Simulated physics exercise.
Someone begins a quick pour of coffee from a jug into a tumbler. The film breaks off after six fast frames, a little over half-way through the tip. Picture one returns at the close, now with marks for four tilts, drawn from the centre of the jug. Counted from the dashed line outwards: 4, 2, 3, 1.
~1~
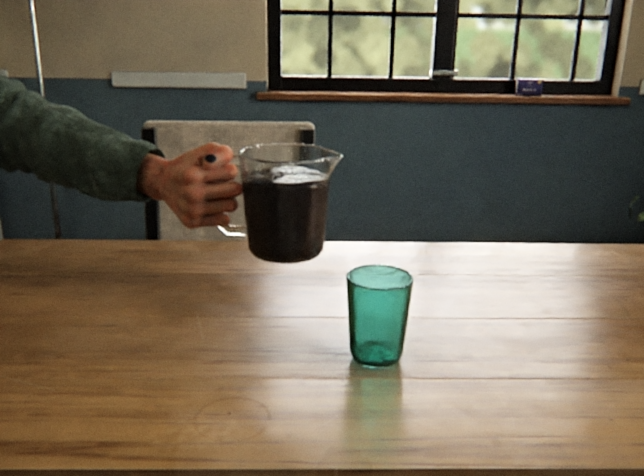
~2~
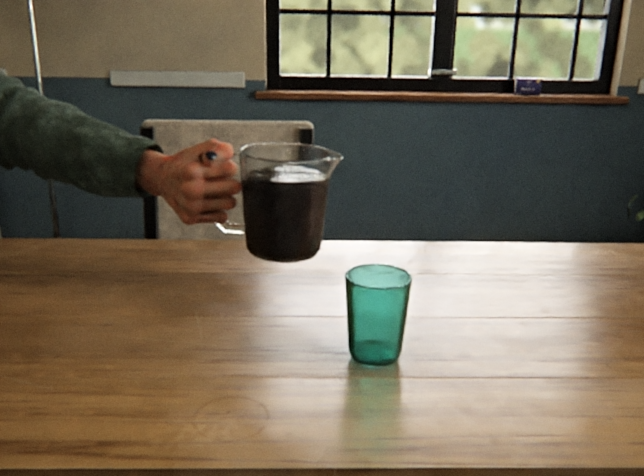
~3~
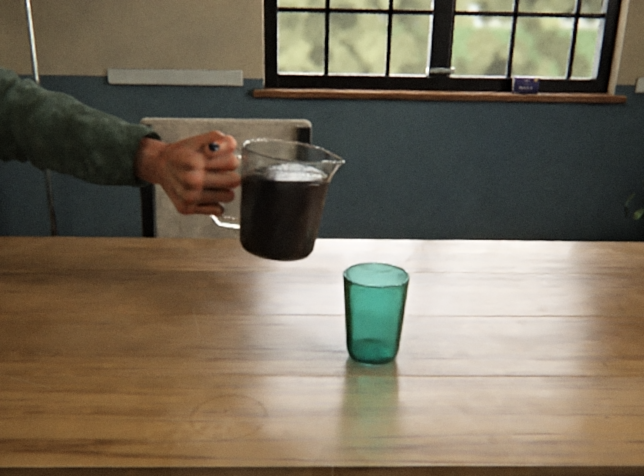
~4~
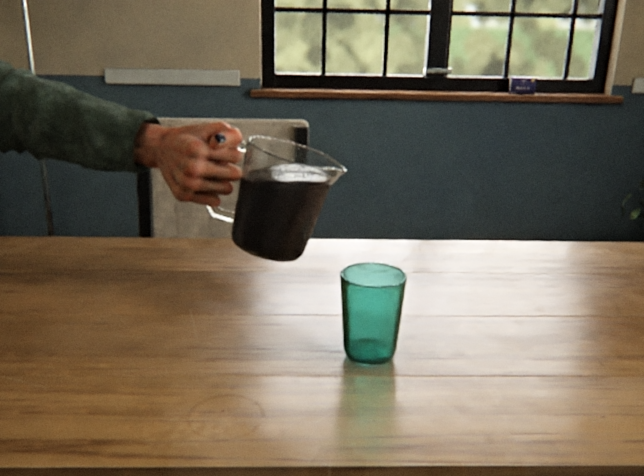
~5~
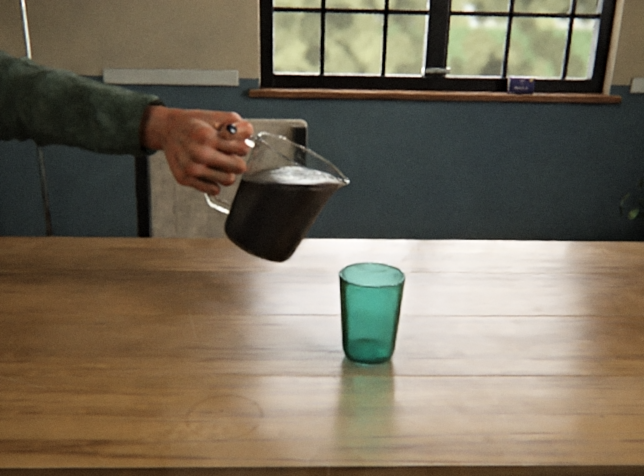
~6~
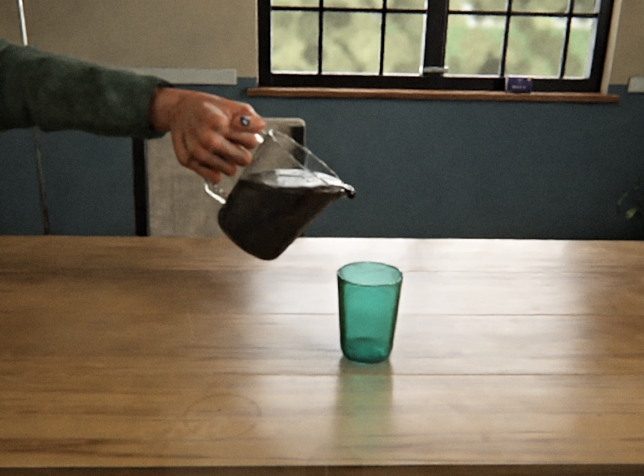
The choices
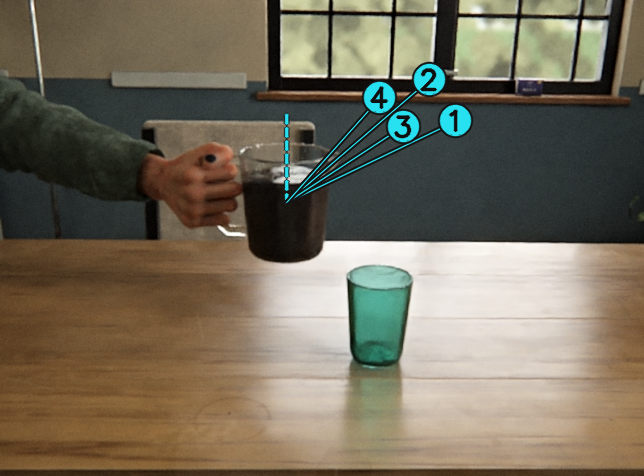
A hand in a dark green sleeve reaches in from the left, holding a clear glass jug of dark coffee, seen from across a wooden table in a room. A green tumbler stands empty right of centre, before a blue and beige wall, a pale chair and a black-framed window. The hand tilts the jug rightward until coffee reaches its lip, as the view shifts very slightly.
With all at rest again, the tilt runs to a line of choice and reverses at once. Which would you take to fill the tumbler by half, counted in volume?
Best: 3.
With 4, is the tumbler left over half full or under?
Under half.
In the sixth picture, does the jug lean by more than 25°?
Yes.
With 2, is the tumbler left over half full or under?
Under.
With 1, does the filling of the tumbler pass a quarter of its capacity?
Yes, it does.
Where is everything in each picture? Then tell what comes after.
Upright, lip at (341, 156); rim of the tumbler round (380, 276); nothing has left yet.
Upright, lip at (341, 157); nothing has left yet.
Tipped about 7°, lip at (343, 161); nothing has left yet.
Tipped about 15°, lip at (345, 170); nothing has left yet.
Tipped about 26°, lip at (348, 181); nothing has left yet.
Tipped about 36°, lip at (348, 193); coffee is over the lip, down to (348, 193).
On the marked copy, 1 at (440, 128); 2 at (417, 90); 3 at (389, 135); 4 at (368, 110).
With 1, the tumbler ends with about 71 % of what it can hold.
With 2, the tumbler ends with about 32 % of what it can hold.
With 3, the tumbler ends with about 49 % of what it can hold.
With 4, the tumbler ends with about 18 % of what it can hold.
